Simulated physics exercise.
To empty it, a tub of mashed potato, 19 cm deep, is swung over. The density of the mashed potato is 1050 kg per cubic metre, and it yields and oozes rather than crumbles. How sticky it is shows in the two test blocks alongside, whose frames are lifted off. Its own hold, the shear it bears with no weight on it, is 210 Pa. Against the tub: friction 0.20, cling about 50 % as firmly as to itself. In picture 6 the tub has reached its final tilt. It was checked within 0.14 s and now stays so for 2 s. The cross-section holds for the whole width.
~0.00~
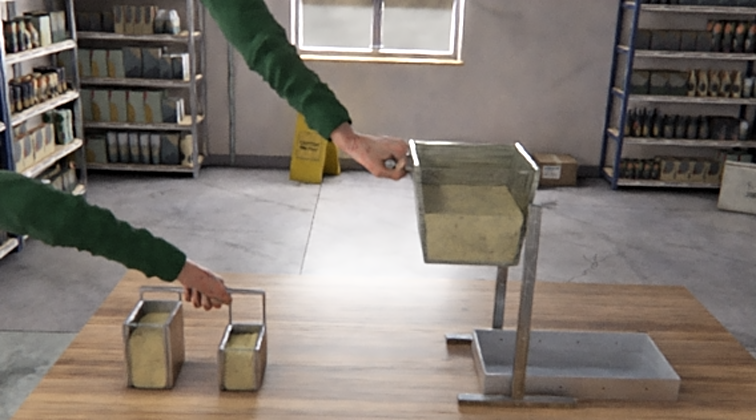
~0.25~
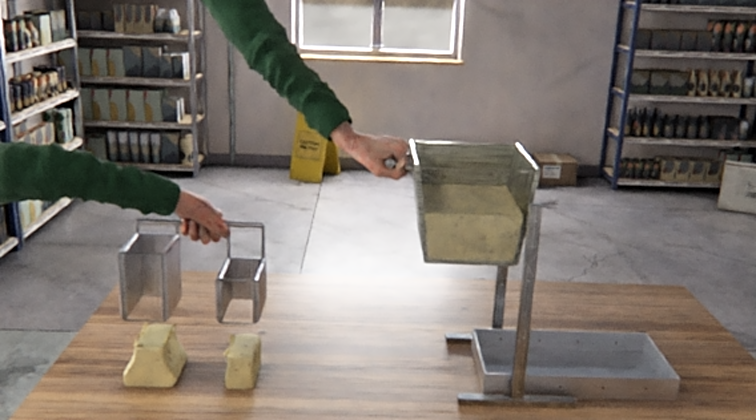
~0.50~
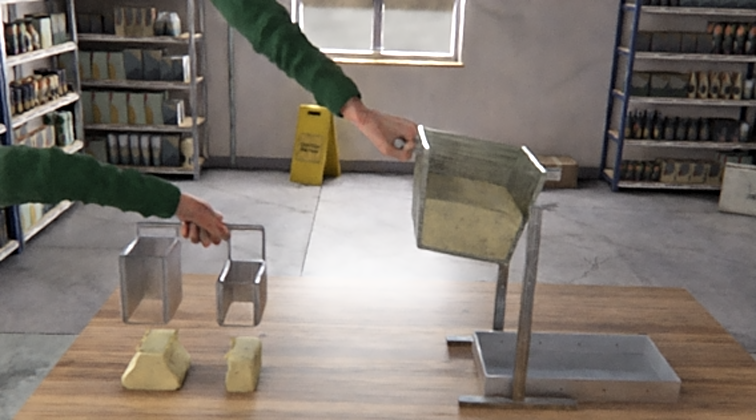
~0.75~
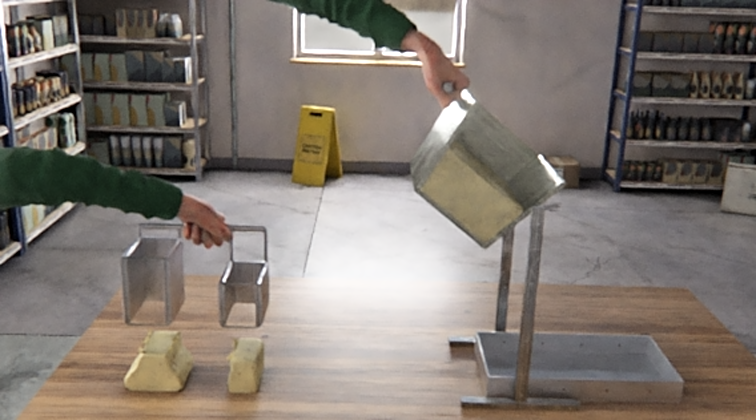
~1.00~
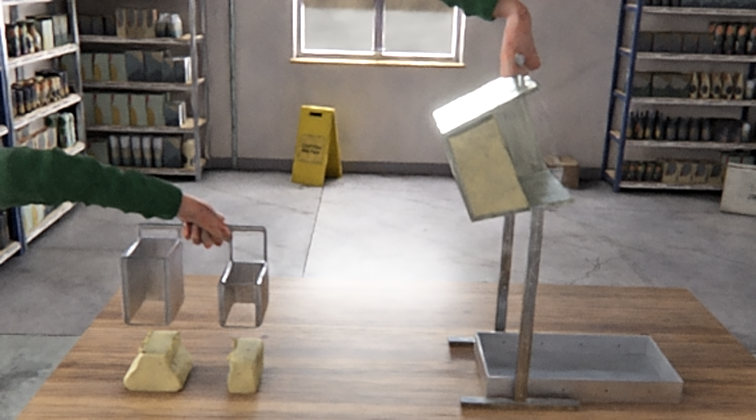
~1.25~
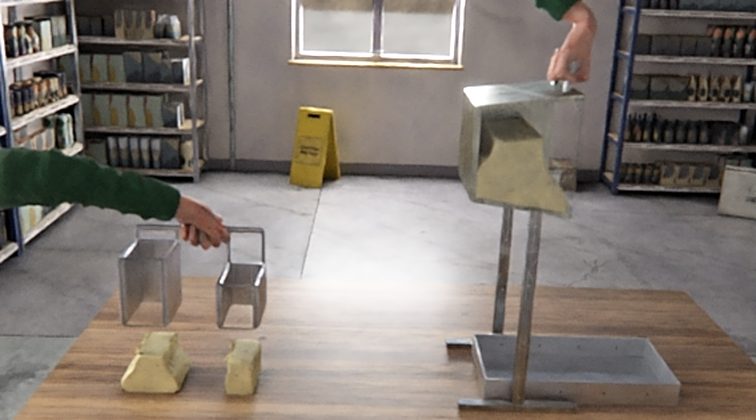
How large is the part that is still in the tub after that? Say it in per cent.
Close to 56 per cent.
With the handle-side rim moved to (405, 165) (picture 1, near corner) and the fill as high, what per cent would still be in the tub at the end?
Then about 45 %.
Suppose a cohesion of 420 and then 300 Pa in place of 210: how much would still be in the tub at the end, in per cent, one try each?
In turn about 100 %, 70 %.
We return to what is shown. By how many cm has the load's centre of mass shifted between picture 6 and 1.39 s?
Roughly 4 cm.
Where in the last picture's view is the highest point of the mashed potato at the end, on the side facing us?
Near (508, 176).
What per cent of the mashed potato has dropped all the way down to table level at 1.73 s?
Near 22 %.
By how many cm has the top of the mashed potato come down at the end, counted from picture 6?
About 7 cm.
By 1.39 s, the tub is at 90 degrees and holds 89 %.
By 1.56 s, the tub is at 90 degrees and holds 65 %.
By 1.73 s, the tub is at 90 degrees and holds 57 %.
By 1.90 s, the tub is at 90 degrees and holds 57 %.
By 3.25 s, at the end, the tub is at 90 degrees and holds 56 %.
